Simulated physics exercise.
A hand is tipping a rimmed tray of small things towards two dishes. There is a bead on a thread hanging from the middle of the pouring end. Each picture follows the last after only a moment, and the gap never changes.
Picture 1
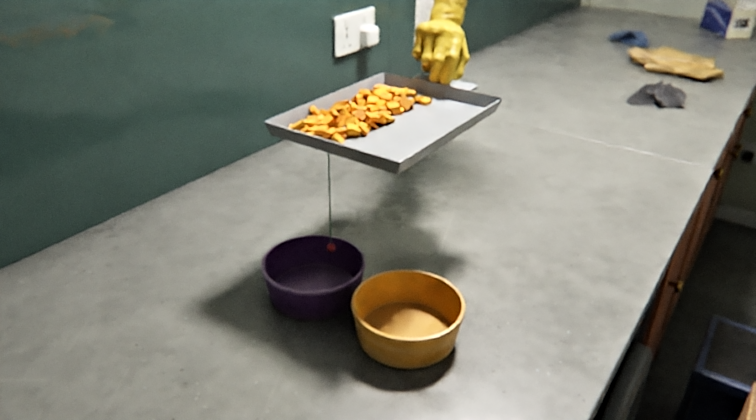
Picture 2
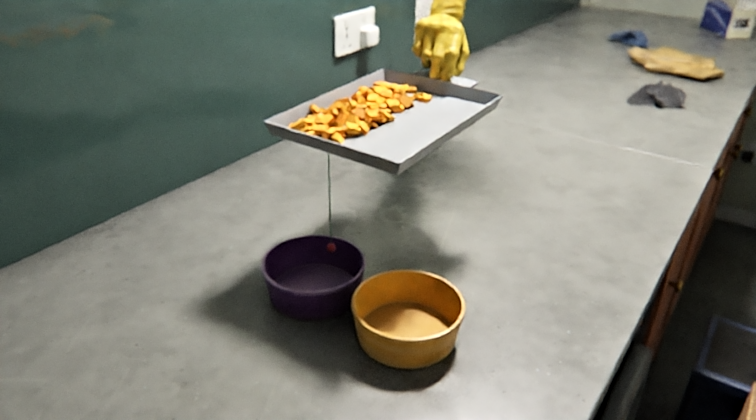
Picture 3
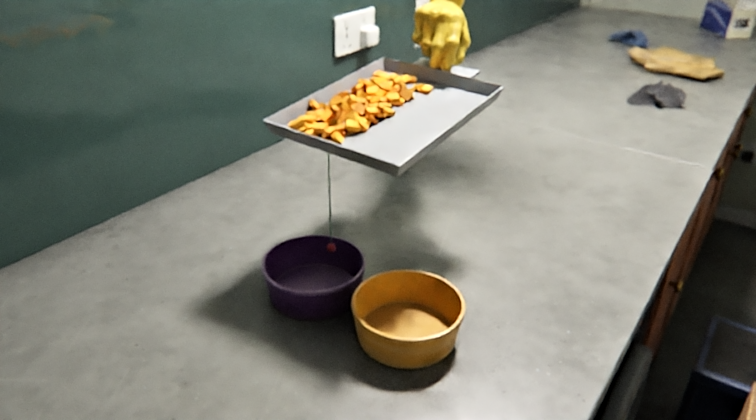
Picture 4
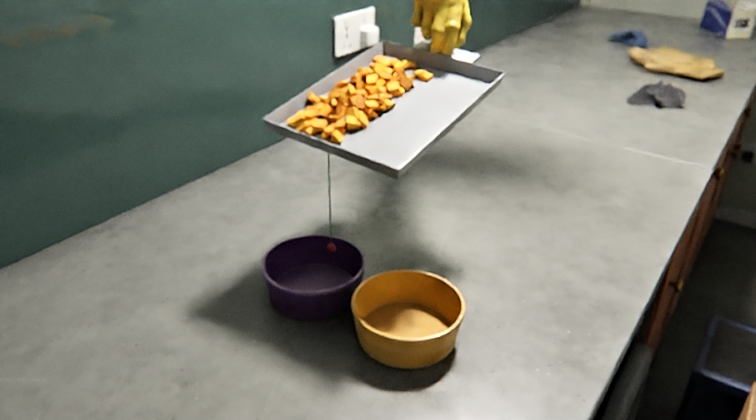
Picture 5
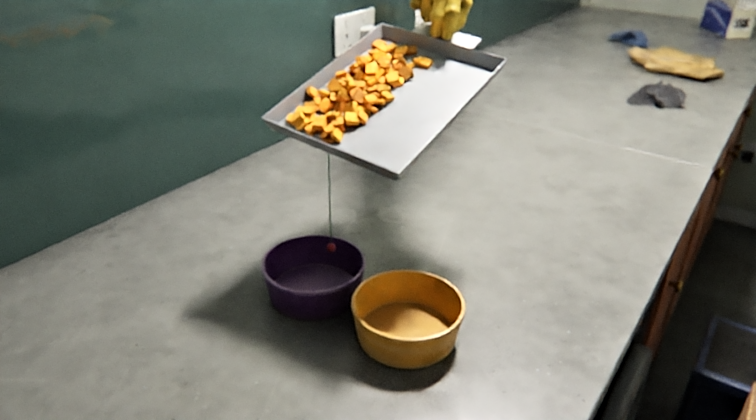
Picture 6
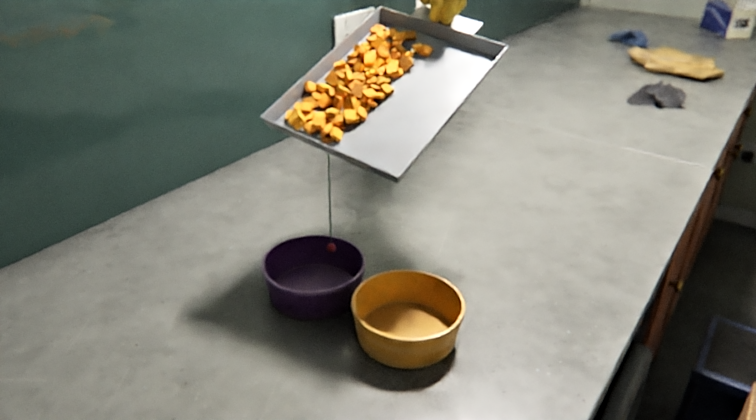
The clip opens on a yellow-gloved hand holding a rimmed gray tray of small orange-brown pieces above a purple dish and a mustard-colored one on a gray counter. The hand raises the far end, slowly at first, and the tray tilts steadily toward the dishes, its right front corner lowest.
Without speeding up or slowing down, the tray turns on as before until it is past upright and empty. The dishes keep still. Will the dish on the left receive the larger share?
Looks to me like the dish on the right ends up with more.
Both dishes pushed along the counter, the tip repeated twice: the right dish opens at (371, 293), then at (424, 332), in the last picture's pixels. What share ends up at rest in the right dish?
Roughly 70% first, roughly 20% second.
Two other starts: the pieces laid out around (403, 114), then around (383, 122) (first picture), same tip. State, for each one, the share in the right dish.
Roughly 70 % and then 50 %.
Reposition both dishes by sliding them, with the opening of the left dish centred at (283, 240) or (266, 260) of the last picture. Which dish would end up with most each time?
First the right-hand dish, then right.
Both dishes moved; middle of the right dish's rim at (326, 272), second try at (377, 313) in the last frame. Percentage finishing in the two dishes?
First case around 40 %, second case around 90 %.
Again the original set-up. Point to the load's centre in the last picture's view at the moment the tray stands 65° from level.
Its middle sits at about pixel (351, 143).
Soon, tray tipped steeply; nearly all on the tray; a small part in the air.
A while on, tray tipped past a quarter turn; a small part on the tray; about a third in the right dish; a small part in the left dish; about a quarter outside both; about a quarter in the air.
Towards the end, tray tipped past a quarter turn; about half in the right dish; about a quarter in the left dish; about a third outside both.
Finally, tray tipped past a quarter turn; about half in the right dish; about a quarter in the left dish; about a third outside both.
